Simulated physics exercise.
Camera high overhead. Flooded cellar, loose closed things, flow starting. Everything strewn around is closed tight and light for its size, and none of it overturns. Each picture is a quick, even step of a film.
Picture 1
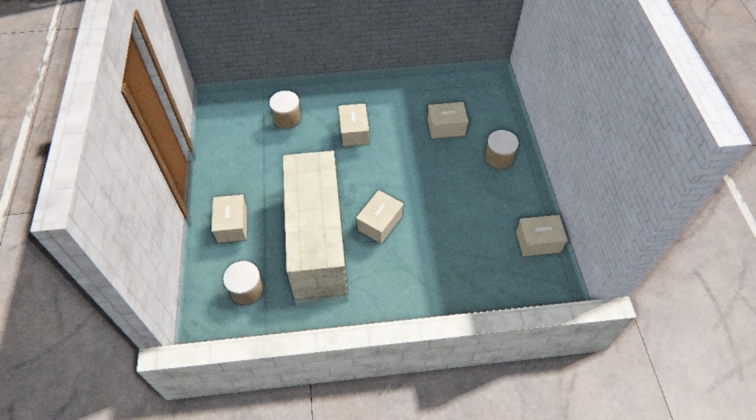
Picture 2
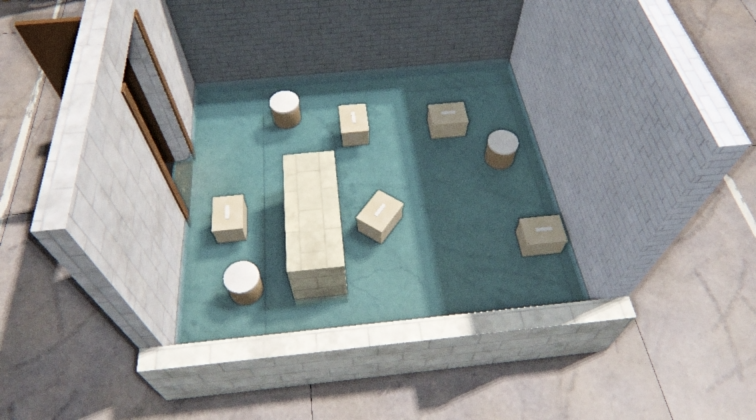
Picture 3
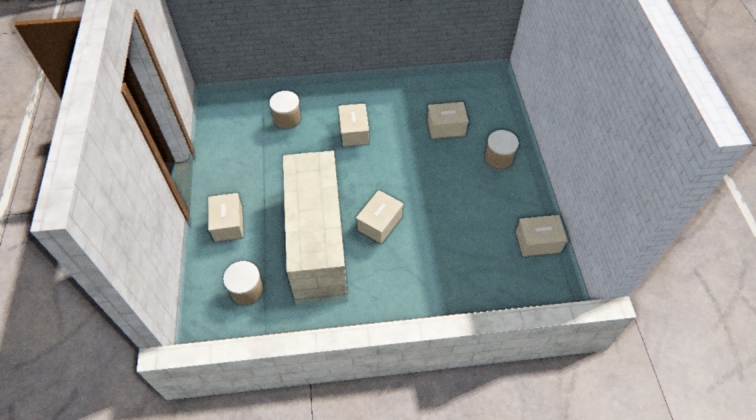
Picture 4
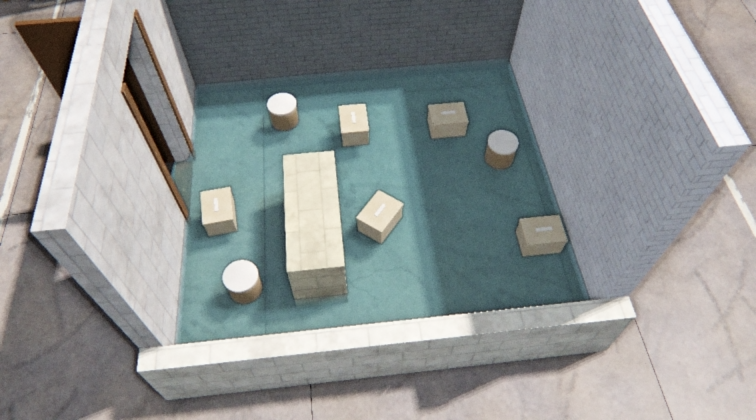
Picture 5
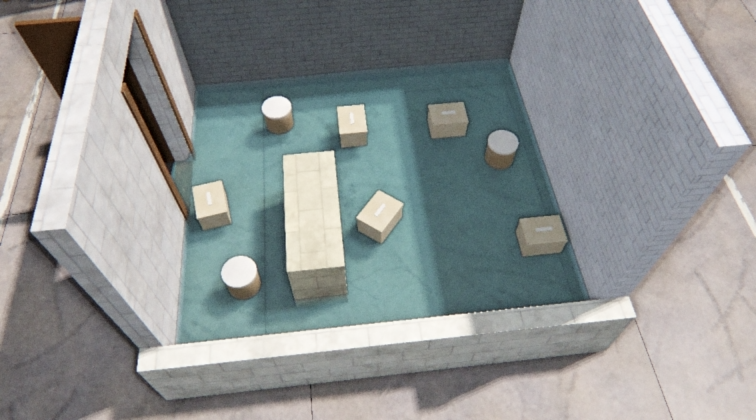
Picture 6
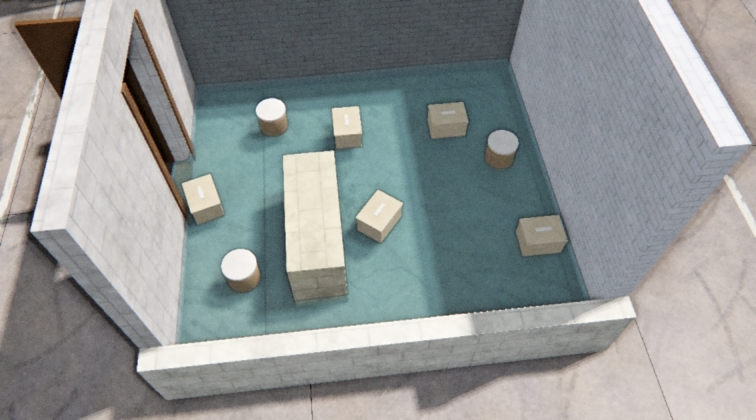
In a flooded cellar seen from above, the brown door on the left swung open, then a nearby box drifted slowly toward the doorway, and a few other floating containers began shifting slightly.
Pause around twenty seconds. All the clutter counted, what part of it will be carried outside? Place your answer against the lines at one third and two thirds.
It sits between the two lines.
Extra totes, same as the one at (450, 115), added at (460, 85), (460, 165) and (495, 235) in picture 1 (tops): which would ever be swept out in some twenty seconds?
In order: Never exits; never exits; never exits.
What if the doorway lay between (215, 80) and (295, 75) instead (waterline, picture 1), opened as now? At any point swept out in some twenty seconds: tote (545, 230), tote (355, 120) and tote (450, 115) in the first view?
In sequence: Remains, escapes, escapes.
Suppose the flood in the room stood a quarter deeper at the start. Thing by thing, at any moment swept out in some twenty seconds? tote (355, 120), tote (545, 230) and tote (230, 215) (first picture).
Sequence: Removed / not removed / removed.
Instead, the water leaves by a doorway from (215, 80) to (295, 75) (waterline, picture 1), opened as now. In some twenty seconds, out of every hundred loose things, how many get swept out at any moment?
Close to 60 percent.
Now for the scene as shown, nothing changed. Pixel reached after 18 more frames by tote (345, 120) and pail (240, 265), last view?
Near (177, 164) and (209, 193).
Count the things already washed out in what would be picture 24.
2 in all.
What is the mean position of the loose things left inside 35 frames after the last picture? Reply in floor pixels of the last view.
I'd say roughly (414, 174).
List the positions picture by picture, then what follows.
A tote at (228, 213) floats; a pail at (284, 102) floats; 0 of 8 have shifted, in the first picture.
A tote at (228, 213), afloat; a pail at (284, 102), afloat; 0 of 8 have shifted, in the second picture.
A tote at (224, 211) floats, close to its start; a pail at (284, 102) floats; 1 of 8 have shifted, in the third picture.
A tote at (216, 205), afloat, close to its start; a pail at (282, 104) floats, close to its start; 1 of 8 have shifted, in the fourth picture.
A tote at (209, 199) floats, close to its start; a pail at (276, 107) floats, close to its start; 3 of 8 have shifted, in the fifth picture.
A tote at (201, 193), afloat, a stride from its start; a pail at (271, 109), afloat, close to its start; 4 of 8 have shifted, in the sixth picture.
A moment on, 1 of 8 are out; 7 afloat.
Next, 2 of 8 are out; 6 afloat.
Later, 4 of 8 are out; 4 afloat.
In the end, 4 of 8 are out; 4 afloat.
